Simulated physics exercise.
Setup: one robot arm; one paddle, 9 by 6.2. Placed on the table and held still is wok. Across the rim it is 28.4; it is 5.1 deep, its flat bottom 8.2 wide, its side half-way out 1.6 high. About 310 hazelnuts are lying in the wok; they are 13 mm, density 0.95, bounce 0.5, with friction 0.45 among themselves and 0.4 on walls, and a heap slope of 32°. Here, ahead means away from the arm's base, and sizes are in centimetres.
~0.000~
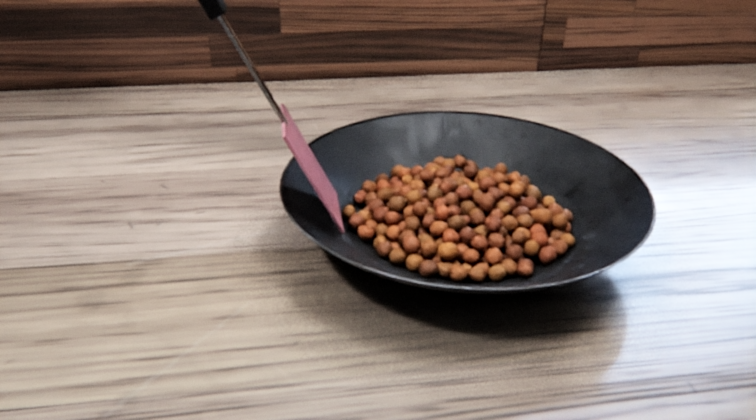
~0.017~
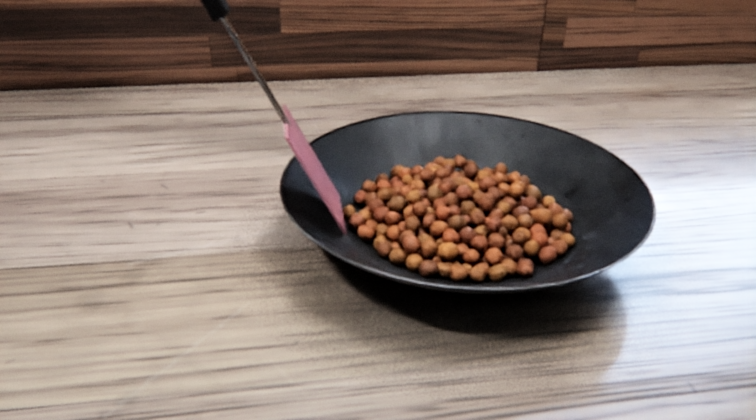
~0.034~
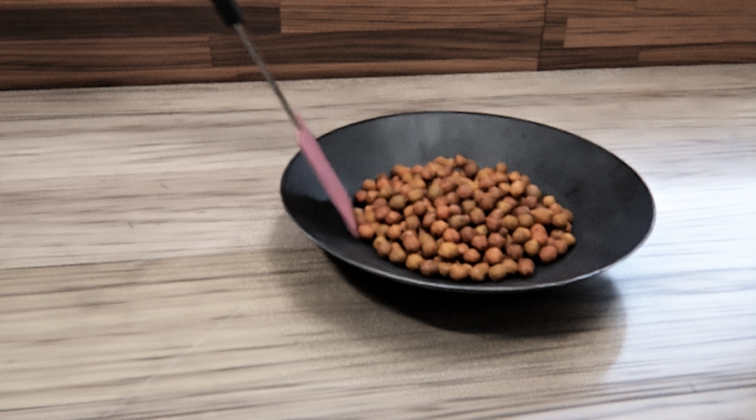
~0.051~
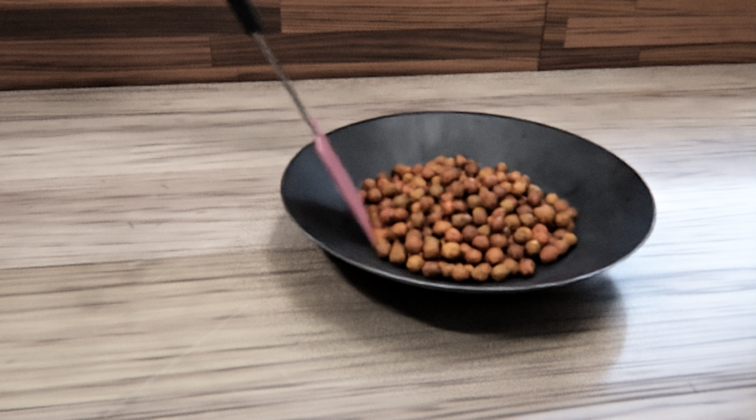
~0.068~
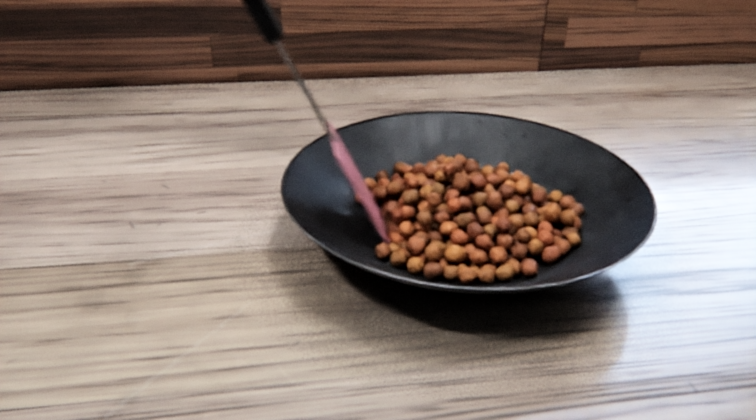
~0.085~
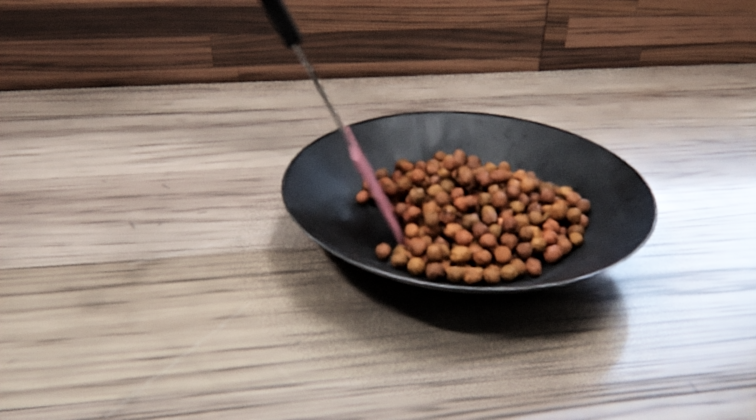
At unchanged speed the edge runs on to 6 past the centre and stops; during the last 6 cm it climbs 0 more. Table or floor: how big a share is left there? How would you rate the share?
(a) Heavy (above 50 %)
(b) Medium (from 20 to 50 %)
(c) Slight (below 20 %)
Slight (below 20 %).
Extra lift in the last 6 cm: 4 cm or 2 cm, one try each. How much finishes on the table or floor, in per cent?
Result: Approx. 5 % and 5 %, one try each.
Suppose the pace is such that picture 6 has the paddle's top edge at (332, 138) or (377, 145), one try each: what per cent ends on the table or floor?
Respectively, some 0 and 15 per cent.
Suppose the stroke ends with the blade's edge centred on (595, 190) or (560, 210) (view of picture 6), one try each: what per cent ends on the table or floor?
Estimates, in order: 30 % and 15 %.
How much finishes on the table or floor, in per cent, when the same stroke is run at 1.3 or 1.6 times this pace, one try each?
Roughly 5 % and roughly 15 %.
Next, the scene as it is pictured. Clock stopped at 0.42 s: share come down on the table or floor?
5 per cent.
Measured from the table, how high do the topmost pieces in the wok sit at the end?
Height at rest: Roughly 6.5 cm.
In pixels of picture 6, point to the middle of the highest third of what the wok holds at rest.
About (573, 185).
After 0.14 s, sloping 64°, highest piece 5 above the table; 314 in the wok.
After 0.19 s, sloping 64°, highest piece 5 above the table; 314 in the wok.
After 0.42 s, sloping 64°, highest piece 6 above the table; 298 in the wok, 13 on the table or floor, 3 on the blade or in flight.
After 1.47 s, sloping 64°, highest piece 6 above the table; 298 in the wok, 16 on the table or floor.
At rest, 298 in the wok, 16 on the table or floor. That is 5 % on the table or floor.
